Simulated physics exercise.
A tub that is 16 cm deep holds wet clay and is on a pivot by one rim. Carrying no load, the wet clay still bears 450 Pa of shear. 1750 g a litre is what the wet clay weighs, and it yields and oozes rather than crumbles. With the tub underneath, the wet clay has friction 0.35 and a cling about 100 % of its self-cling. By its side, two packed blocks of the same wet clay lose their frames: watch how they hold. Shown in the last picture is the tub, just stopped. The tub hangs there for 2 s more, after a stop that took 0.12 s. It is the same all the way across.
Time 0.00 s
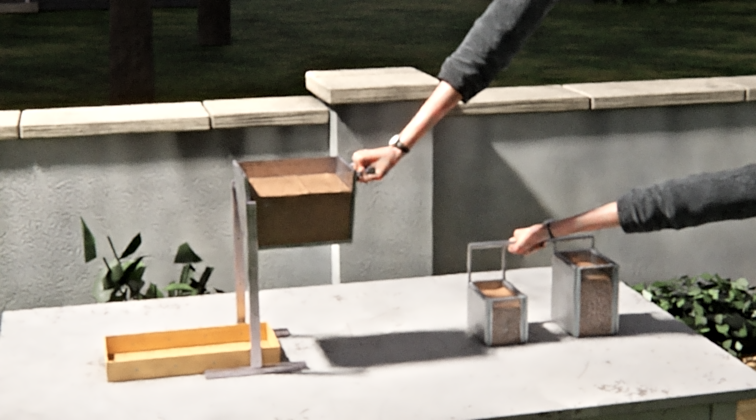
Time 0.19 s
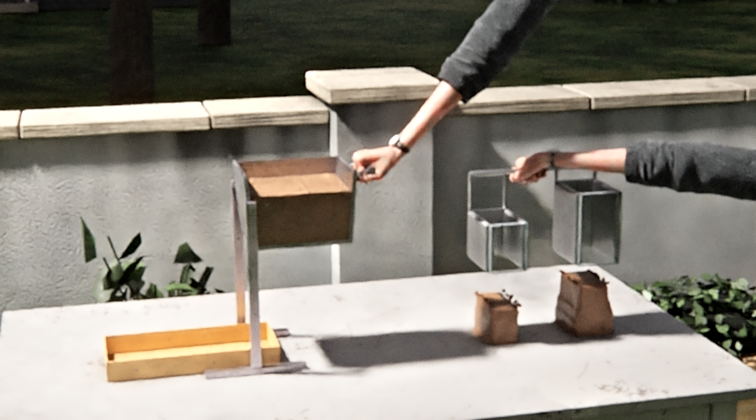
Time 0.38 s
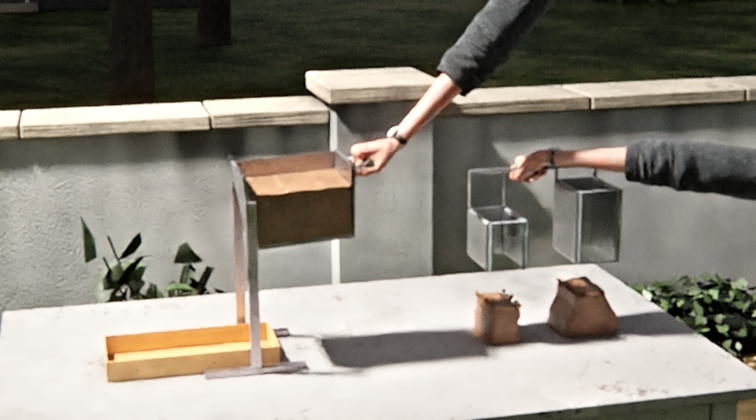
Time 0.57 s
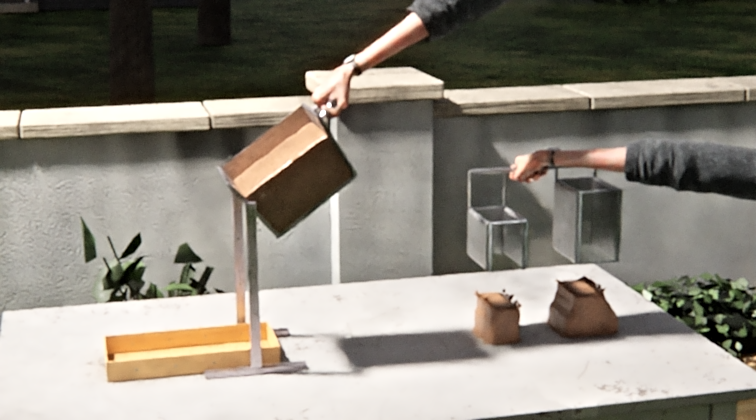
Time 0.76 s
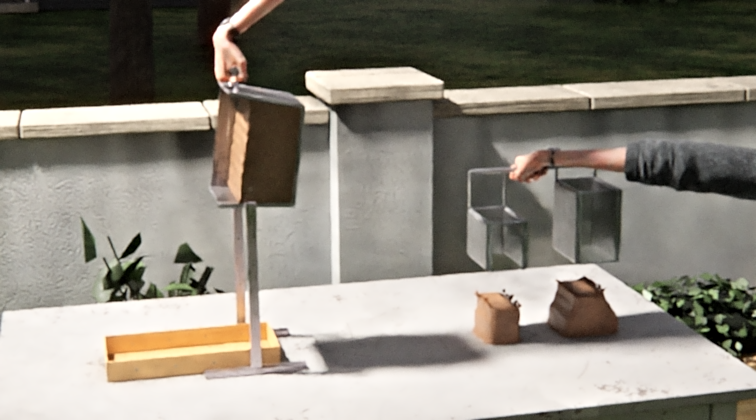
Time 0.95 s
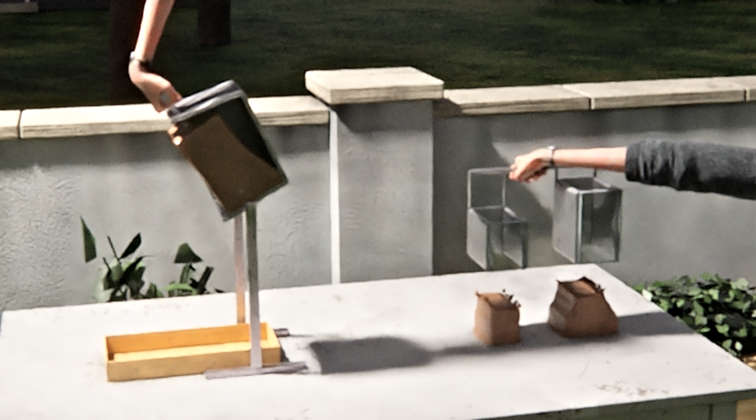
A hand lifts two metal holders off brown blocks, then another tilts a clay-filled tub leftward.
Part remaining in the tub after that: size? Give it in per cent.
Close to 7 %.
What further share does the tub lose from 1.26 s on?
Some 4 per cent.
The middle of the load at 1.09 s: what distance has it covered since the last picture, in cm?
Around 15 cm.
By 1.09 s, the tub is at 115 degrees and holds 28 %.
By 1.26 s, the tub is at 115 degrees and holds 12 %.
By 1.43 s, the tub is at 115 degrees and holds 7 %.
By 1.60 s, the tub is at 115 degrees and holds 7 %.
By 2.95 s, at the end, the tub is at 115 degrees and holds 7 %.
